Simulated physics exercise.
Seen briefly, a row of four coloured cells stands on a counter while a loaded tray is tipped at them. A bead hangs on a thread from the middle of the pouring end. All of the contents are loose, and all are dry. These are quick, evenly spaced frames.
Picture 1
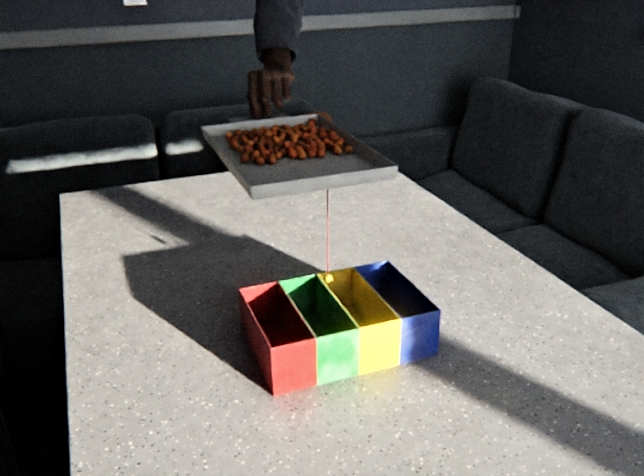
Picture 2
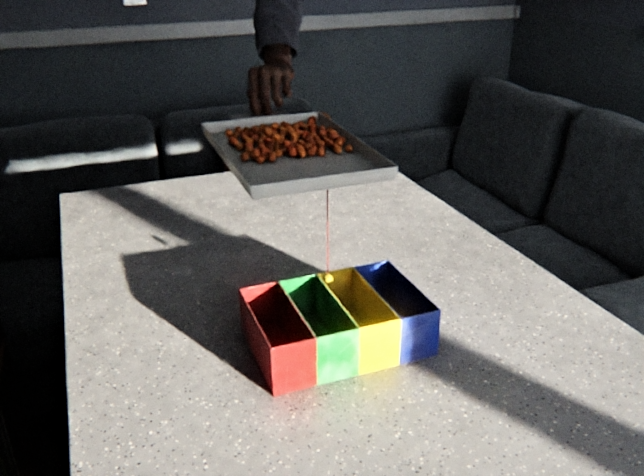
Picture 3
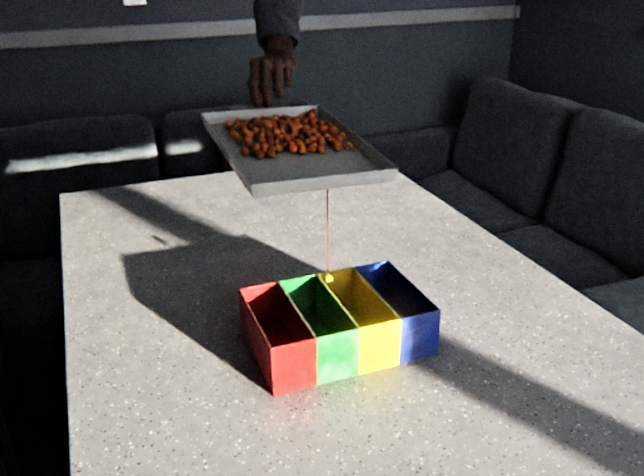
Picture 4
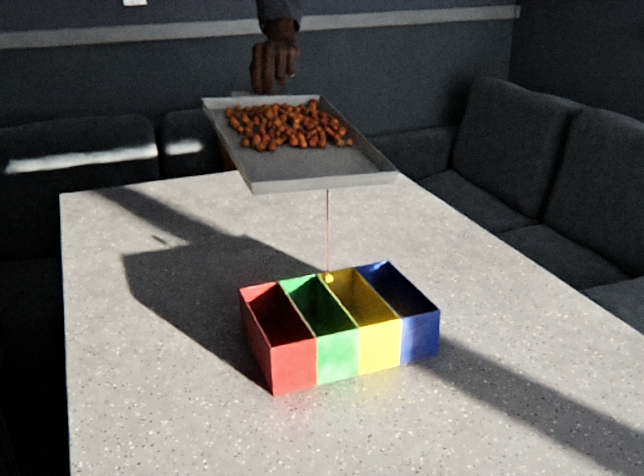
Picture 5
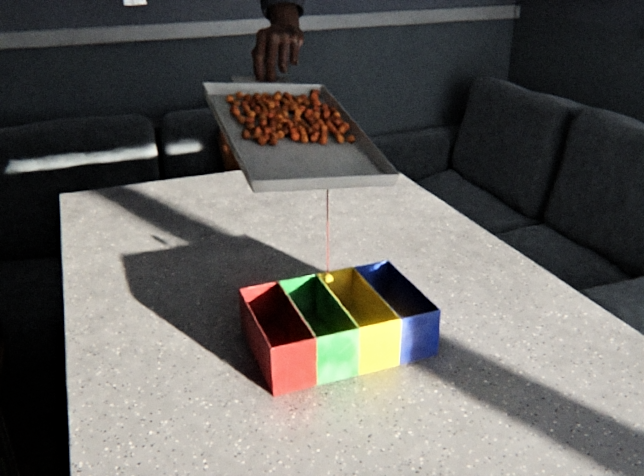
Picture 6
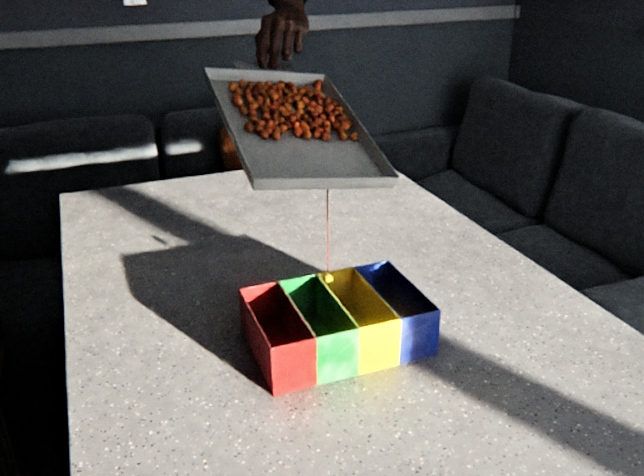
A dark hand in a dark sleeve holds the far end of a grey tray above a pale speckled table, seen from slightly above in a dim room with dark cushioned seats. Reddish-brown coated peanuts sit on the tray, over a box with red, green, yellow and blue cells from left to right and a small bead on a thread. The hand raises the far end, steepening the tray toward the viewer, and a few peanuts shift slightly while the camera stays still.
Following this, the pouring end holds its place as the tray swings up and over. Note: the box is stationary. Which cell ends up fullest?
The blue cell.
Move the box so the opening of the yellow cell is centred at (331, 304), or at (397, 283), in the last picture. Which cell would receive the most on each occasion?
The first time that blue cell comes out on top, the second time the yellow one.
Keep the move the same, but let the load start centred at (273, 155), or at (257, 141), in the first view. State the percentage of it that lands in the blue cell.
Try 1: 50 %; try 2: 50 %.
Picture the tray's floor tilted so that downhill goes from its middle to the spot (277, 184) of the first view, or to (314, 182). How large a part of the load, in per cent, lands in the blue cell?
0 and 10 per cent, in that order.
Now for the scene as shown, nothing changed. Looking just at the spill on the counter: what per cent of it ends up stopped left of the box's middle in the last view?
Estimate: Near 10 per cent.
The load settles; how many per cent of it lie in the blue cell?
Near 70 %.
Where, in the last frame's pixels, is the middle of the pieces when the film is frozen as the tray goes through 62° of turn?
In the last view, the load is centred near (360, 152).
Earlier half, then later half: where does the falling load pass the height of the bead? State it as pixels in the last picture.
Close to (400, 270), then close to (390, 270).
Soon, tray tipped steeply; nearly all on the tray; a stray few in the blue cell; a stray few falling or outside the box.
A while on, tray tipped right over; most on the tray; a small part in the blue cell; a stray few in the yellow cell; a stray few in the green cell; a small part falling or outside the box.
Towards the end, tray tipped past a quarter turn; about two thirds in the blue cell; about a quarter in the yellow cell; a stray few in the green cell; a small part falling or outside the box.
Finally, tray tipped past a quarter turn; about two thirds in the blue cell; about a quarter in the yellow cell; a stray few in the green cell; none in the red cell; a small part outside the box.
